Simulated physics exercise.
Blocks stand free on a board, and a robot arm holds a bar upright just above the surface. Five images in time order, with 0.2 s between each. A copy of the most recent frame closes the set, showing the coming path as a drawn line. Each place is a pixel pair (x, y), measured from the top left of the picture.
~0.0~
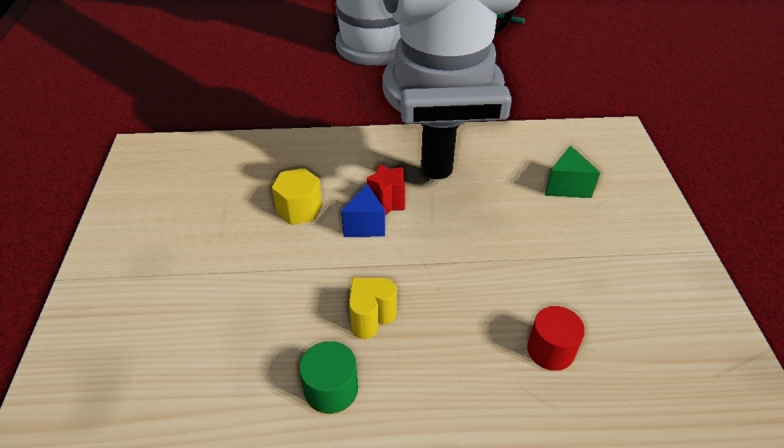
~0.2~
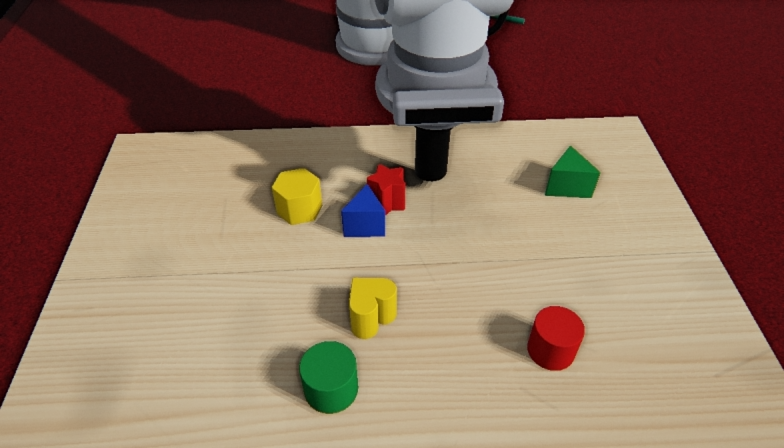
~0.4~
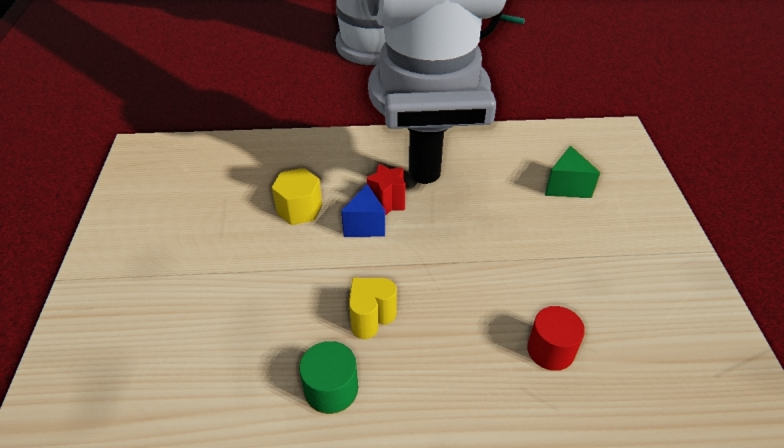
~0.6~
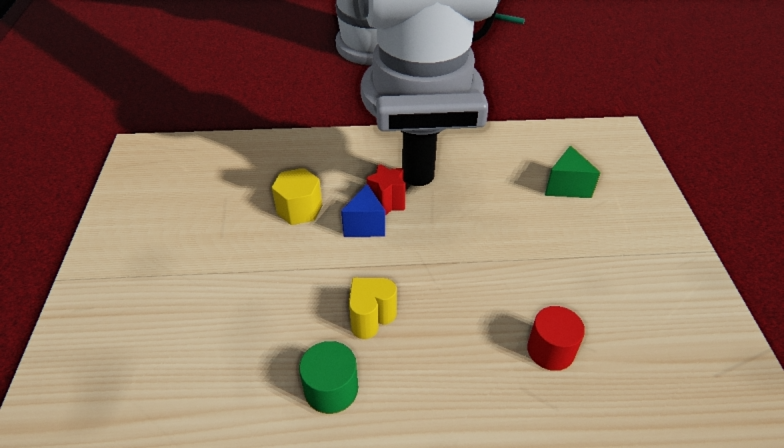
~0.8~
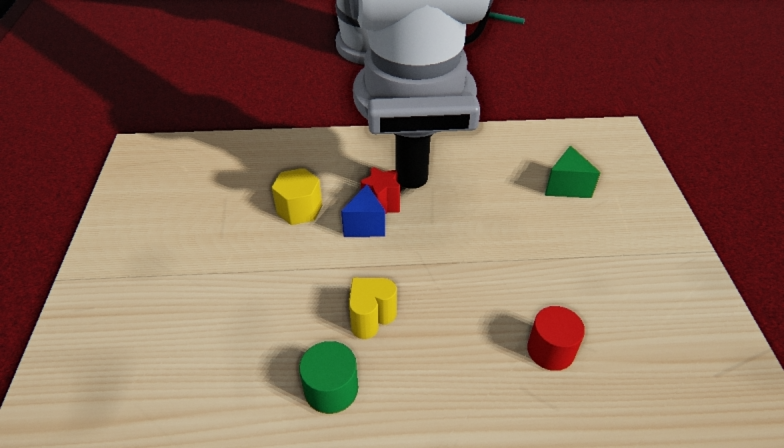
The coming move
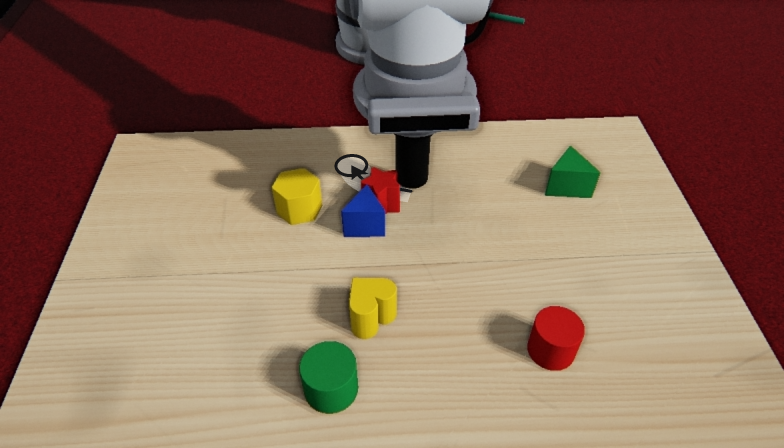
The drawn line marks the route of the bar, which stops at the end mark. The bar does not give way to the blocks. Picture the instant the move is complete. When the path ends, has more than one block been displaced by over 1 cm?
That would be a no.
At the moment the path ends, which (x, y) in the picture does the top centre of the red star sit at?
Answer: (356, 177).
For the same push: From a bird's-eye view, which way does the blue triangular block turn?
Counter-clockwise, from overhead.
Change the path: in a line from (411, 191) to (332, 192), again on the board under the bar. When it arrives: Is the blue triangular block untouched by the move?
My answer is no.
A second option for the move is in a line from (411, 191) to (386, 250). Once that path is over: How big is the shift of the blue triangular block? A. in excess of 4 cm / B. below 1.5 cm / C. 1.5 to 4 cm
I choose C.
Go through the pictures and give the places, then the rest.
In the first frame, lower end of the bar at (437, 169), tops of blocks, yellow hexagonal block at (296, 183), blue triangular block at (364, 201), red star at (387, 177).
In the second frame, bar at (431, 171), blocks as before.
In the third frame, bar at (425, 174), blocks as before.
In the fourth frame, bar at (418, 176), blocks as before.
In the fifth frame, bar at (412, 178), yellow hexagonal block at (296, 183), blue triangular block at (364, 201), red star at (381, 179).
The drawn path runs from (411, 191) through (386, 187) and (363, 180) to (351, 165).
On the path given first. Halfway along, bar at (373, 171); blue triangular block at (361, 205), turned 20° anticlockwise; red star at (358, 177), turned 55° anticlockwise.
At the end, bar at (351, 152); yellow hexagonal block not moved; blue triangular block at (361, 205), turned 20° anticlockwise; red star at (356, 177), turned 60° anticlockwise.
